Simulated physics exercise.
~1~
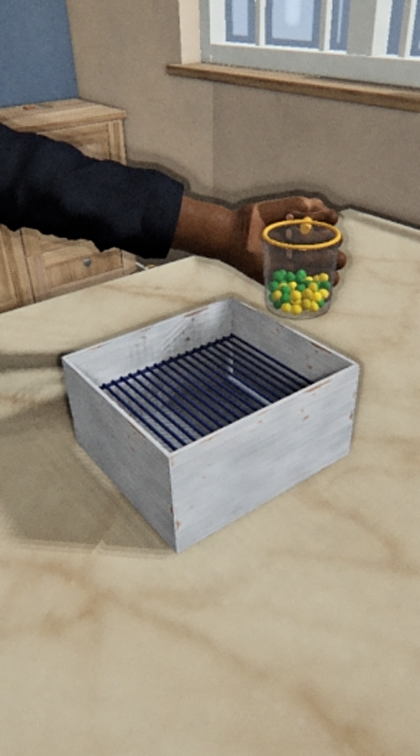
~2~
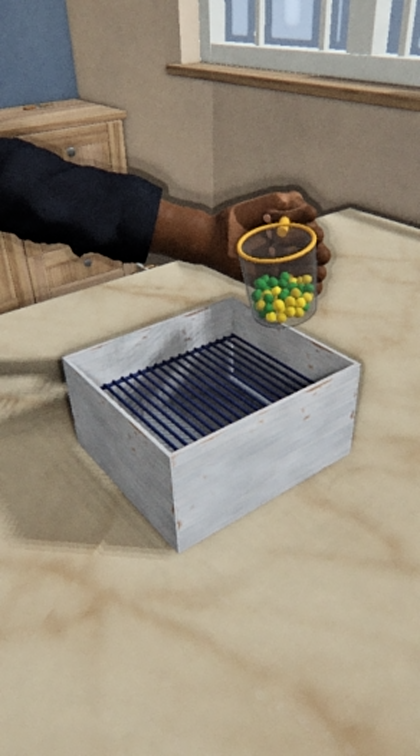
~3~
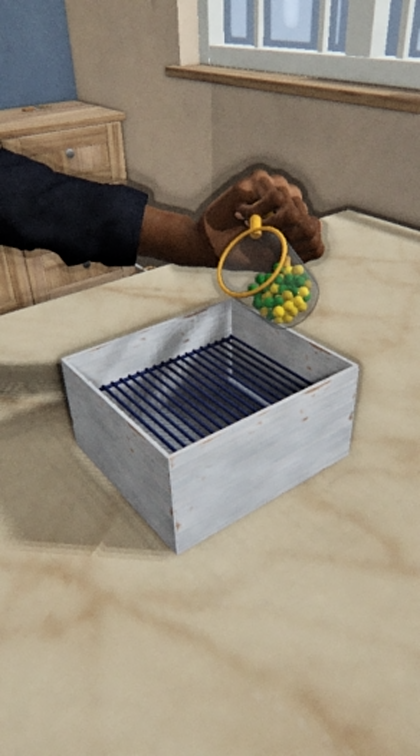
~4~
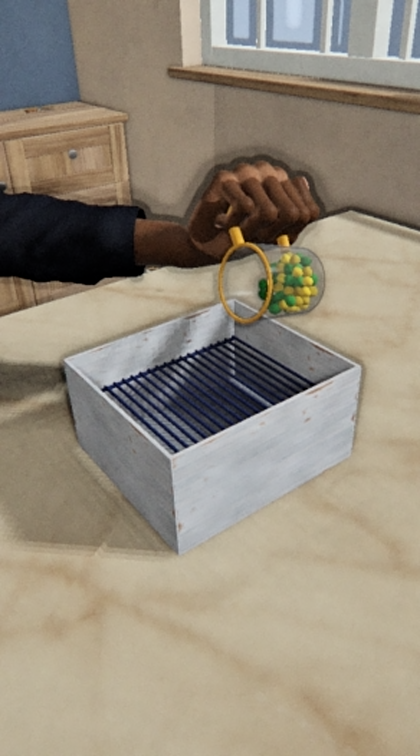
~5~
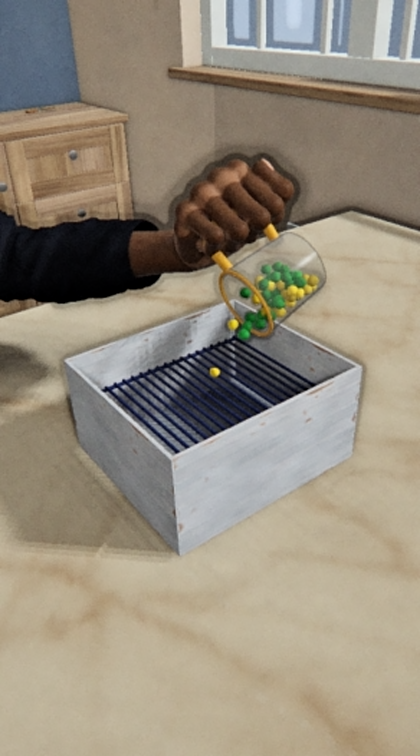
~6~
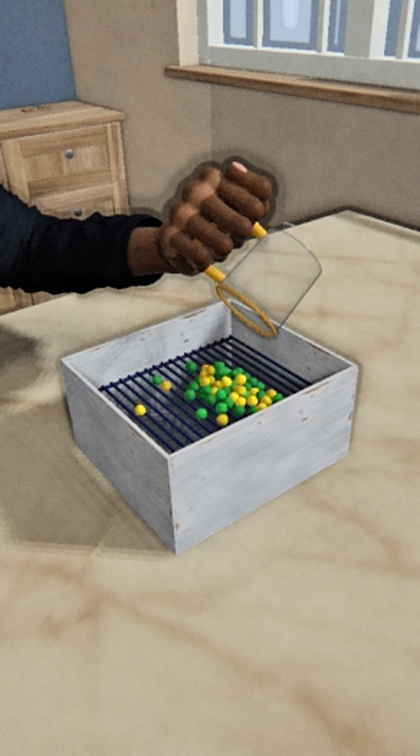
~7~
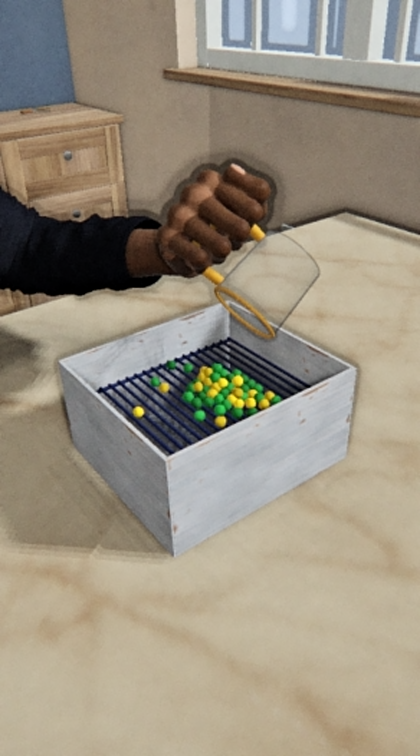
A hand tilted a clear cup with a yellow rim leftward over an open pale wooden box and tipped out small yellow and green balls, which all came to rest on the dark wire rack inside while the emptied cup stayed upturned above.
